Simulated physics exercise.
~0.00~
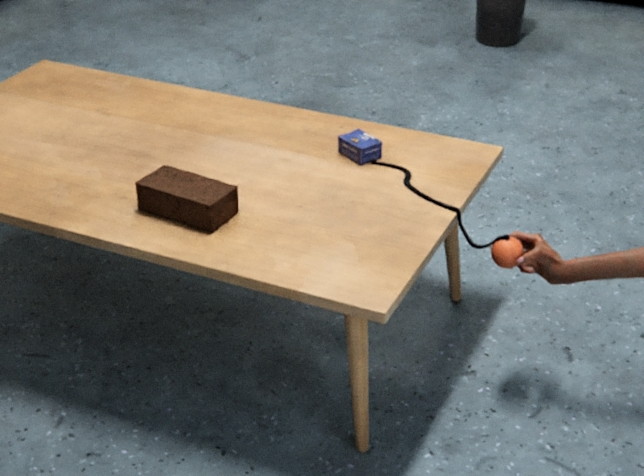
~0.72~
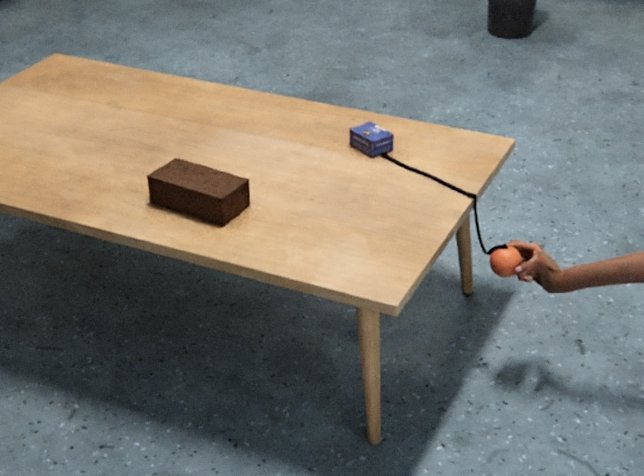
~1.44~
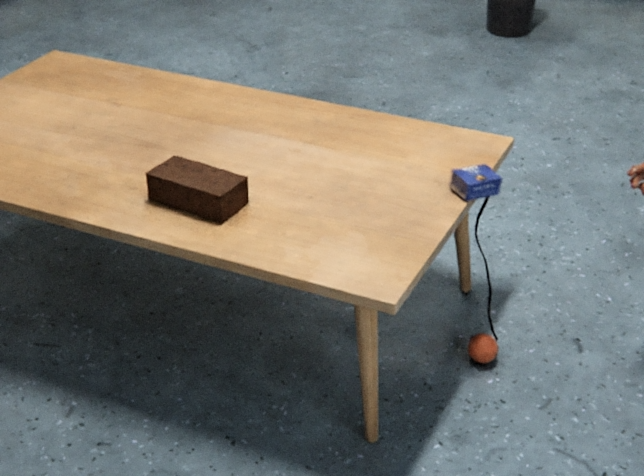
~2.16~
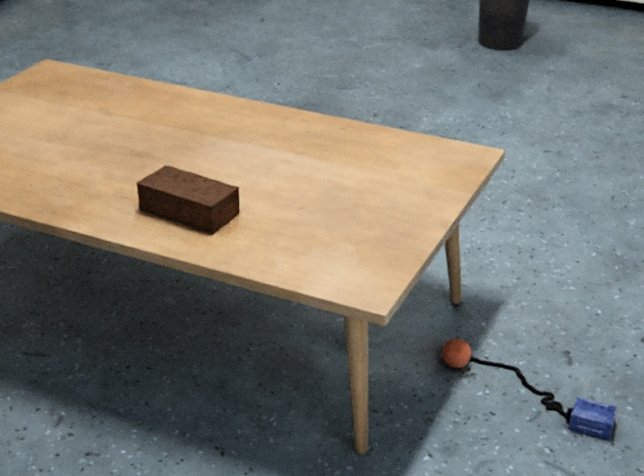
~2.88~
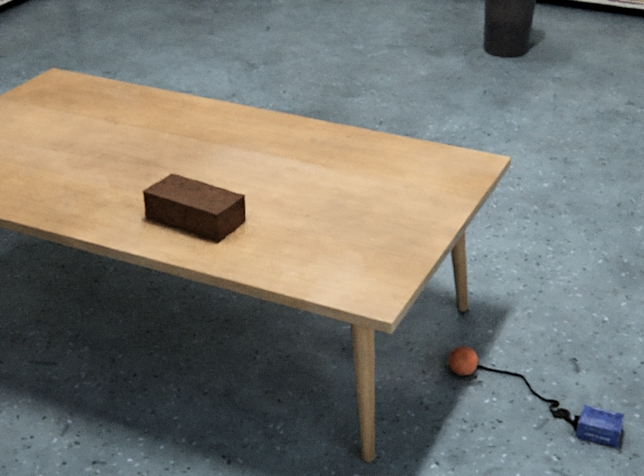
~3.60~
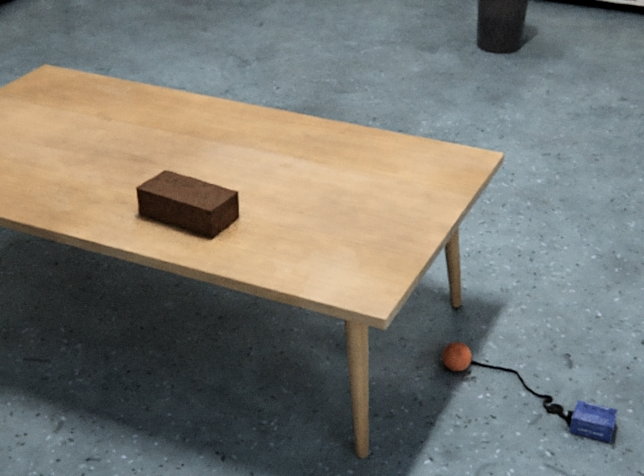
An orange released by a hand drops to the floor, pulling a blue box off the table.
